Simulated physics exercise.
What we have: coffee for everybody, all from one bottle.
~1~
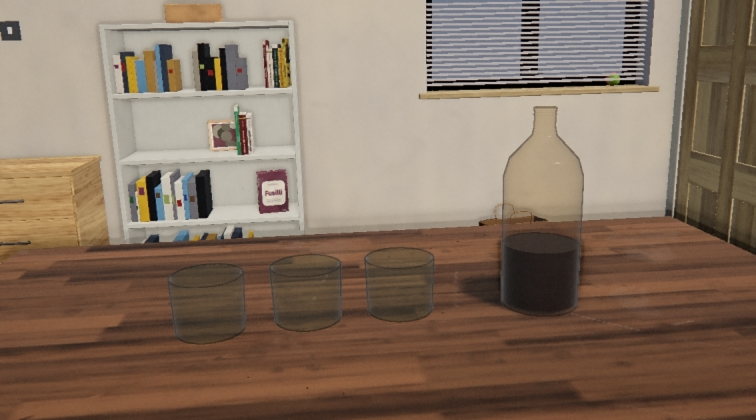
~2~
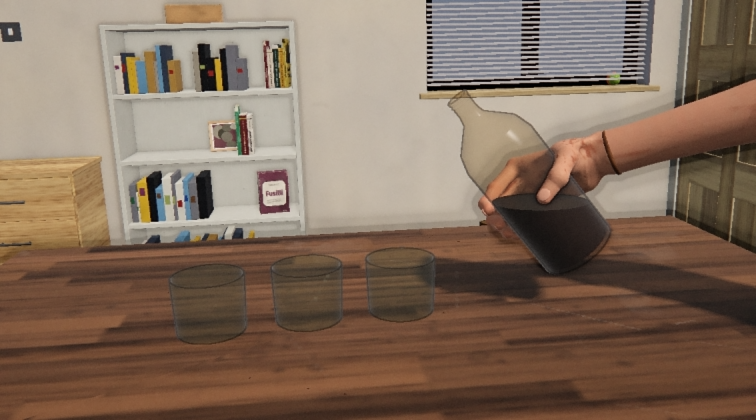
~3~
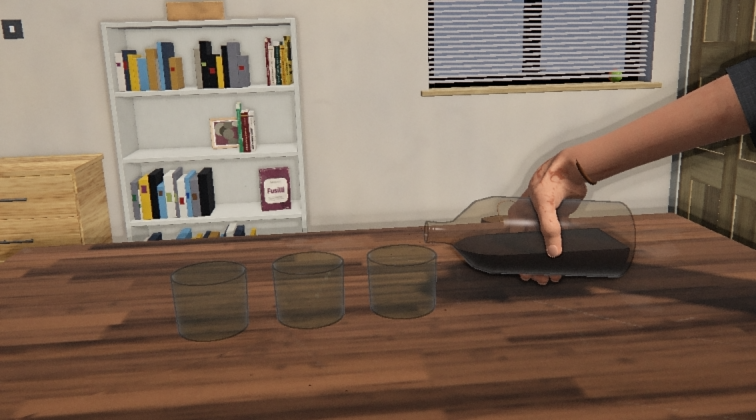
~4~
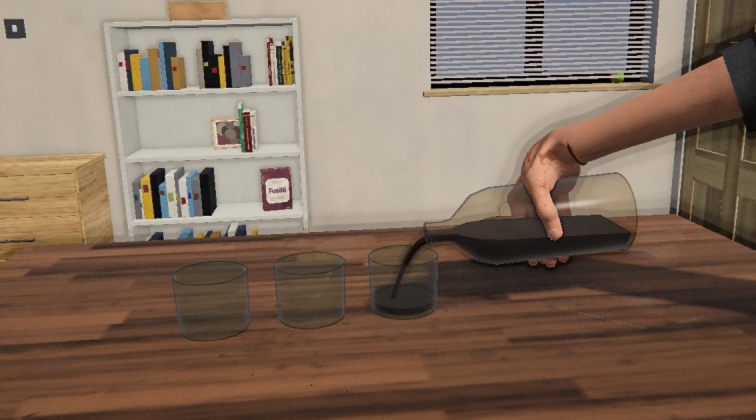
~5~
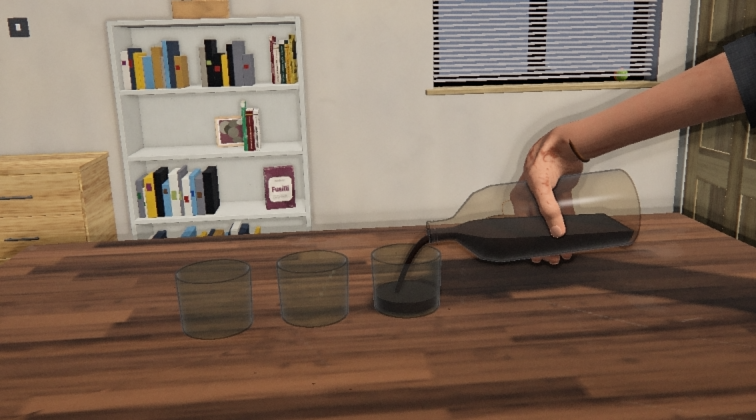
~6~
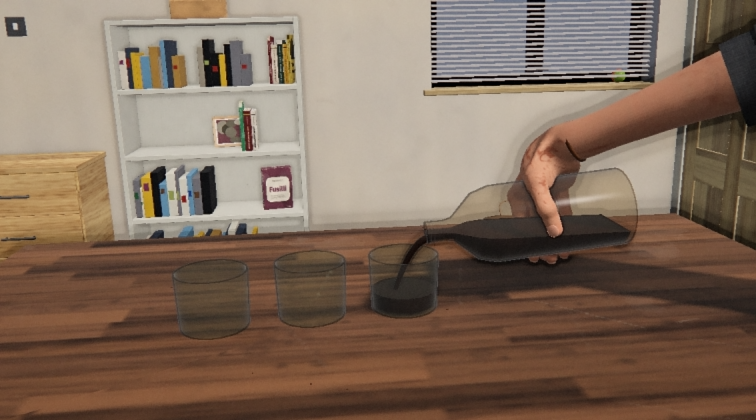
In this clip, a hand lifts a bottle of dark liquid from a wooden table, tilts it leftward beside three empty glasses, and pours a stream into the nearest glass, the rightmost one, where the liquid level slowly rises.
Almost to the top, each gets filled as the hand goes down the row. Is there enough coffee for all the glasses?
No.
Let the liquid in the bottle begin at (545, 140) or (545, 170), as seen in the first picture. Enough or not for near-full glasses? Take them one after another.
Taking the two tries in turn, the first one stretches far enough and the second one stretches far enough.
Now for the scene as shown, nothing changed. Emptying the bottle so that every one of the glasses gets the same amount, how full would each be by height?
Each would be filled to around 55 per cent of its height.
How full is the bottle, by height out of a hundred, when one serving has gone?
Level: About 10 per cent.
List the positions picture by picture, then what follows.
In the first frame, all stand on the top; bottle (542, 205) about a third full; three glasses, the last at (208, 300).
In the second frame, the hand lifts the bottle; bottle (518, 173) tipped 40° with all of its load; the first is empty.
In the third frame, the bottle is brought over; bottle (520, 236) tipped 85° with all of its load; three glasses, the last at (211, 297).
In the fourth frame, a stream runs into the first small glass; bottle (521, 223) tipped 95° with nearly all of its load; the first is nearly empty.
In the fifth frame, a stream runs into the first small glass; bottle (524, 220) tipped 95° with nearly all of its load; three glasses, the last at (215, 296).
In the sixth frame, a stream runs into the first small glass; bottle (521, 219) tipped 95° with about three quarters of its load; the first is about a quarter full.
Soon after, the first is about half full.
Later, the first is done and the bottle has about half of its load.
In the end, the bottle is empty with one filled and the next at about three quarters of a serving.
